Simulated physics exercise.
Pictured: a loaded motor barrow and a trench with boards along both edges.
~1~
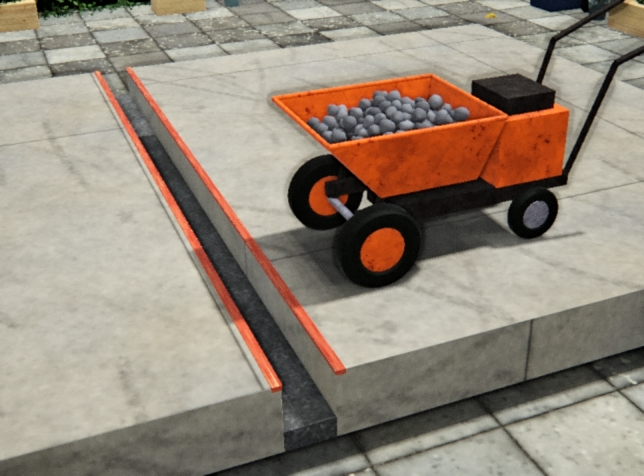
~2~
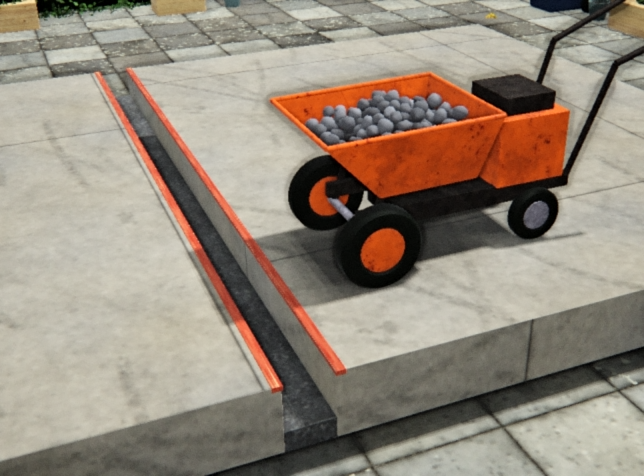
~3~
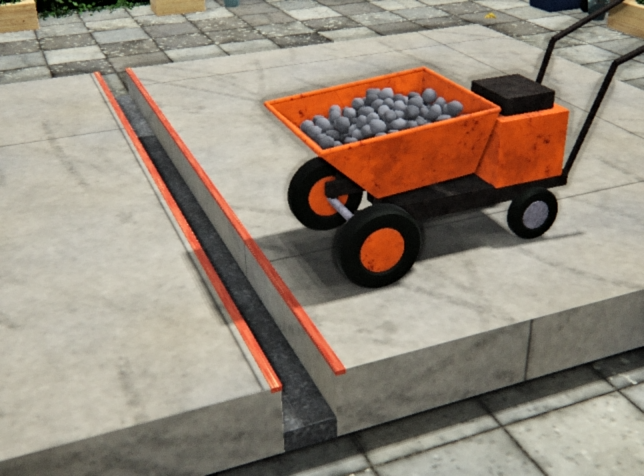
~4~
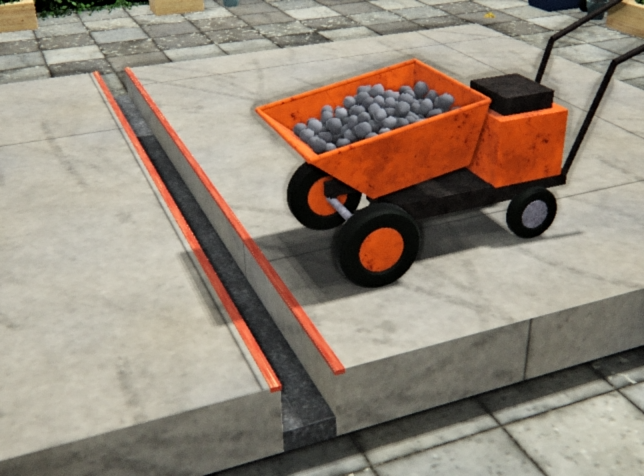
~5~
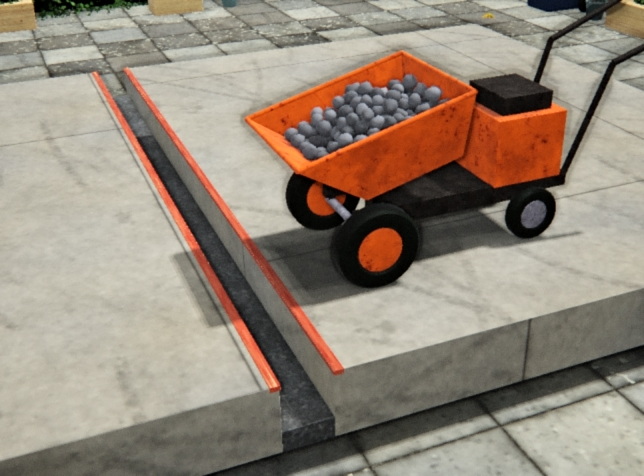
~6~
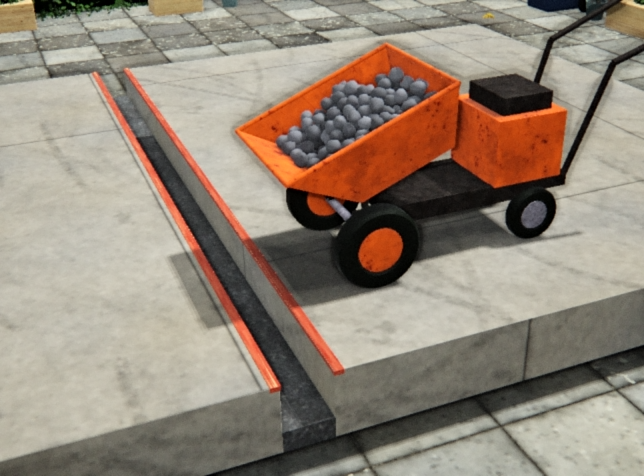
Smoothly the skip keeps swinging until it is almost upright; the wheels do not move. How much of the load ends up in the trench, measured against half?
I expect the trench to not get most of the load.
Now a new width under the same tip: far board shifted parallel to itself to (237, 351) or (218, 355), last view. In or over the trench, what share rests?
Roughly 60 per cent, then roughly 90 per cent.
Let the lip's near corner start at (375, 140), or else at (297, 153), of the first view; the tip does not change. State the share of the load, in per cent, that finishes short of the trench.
I'd expect close to 0 per cent and then close to 0 per cent.
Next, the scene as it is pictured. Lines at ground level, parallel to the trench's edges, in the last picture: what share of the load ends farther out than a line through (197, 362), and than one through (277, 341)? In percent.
Around 20 per cent for the first, and 70 per cent for the second.
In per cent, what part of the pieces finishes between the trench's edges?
It works out at some 20 %.
Just after the last frame, skip tipped steeply; every one in the skip.
A moment on, skip tipped right over; roughly half in the skip; about a tenth in or heaped over the trench; roughly a third beyond it; just a few falling.
Further on, skip tipped right over; roughly a quarter in the skip; roughly a quarter in or heaped over the trench; roughly half beyond it.
When it is over, skip tipped right over; roughly a quarter in the skip; roughly a quarter in or heaped over the trench; roughly half beyond it.
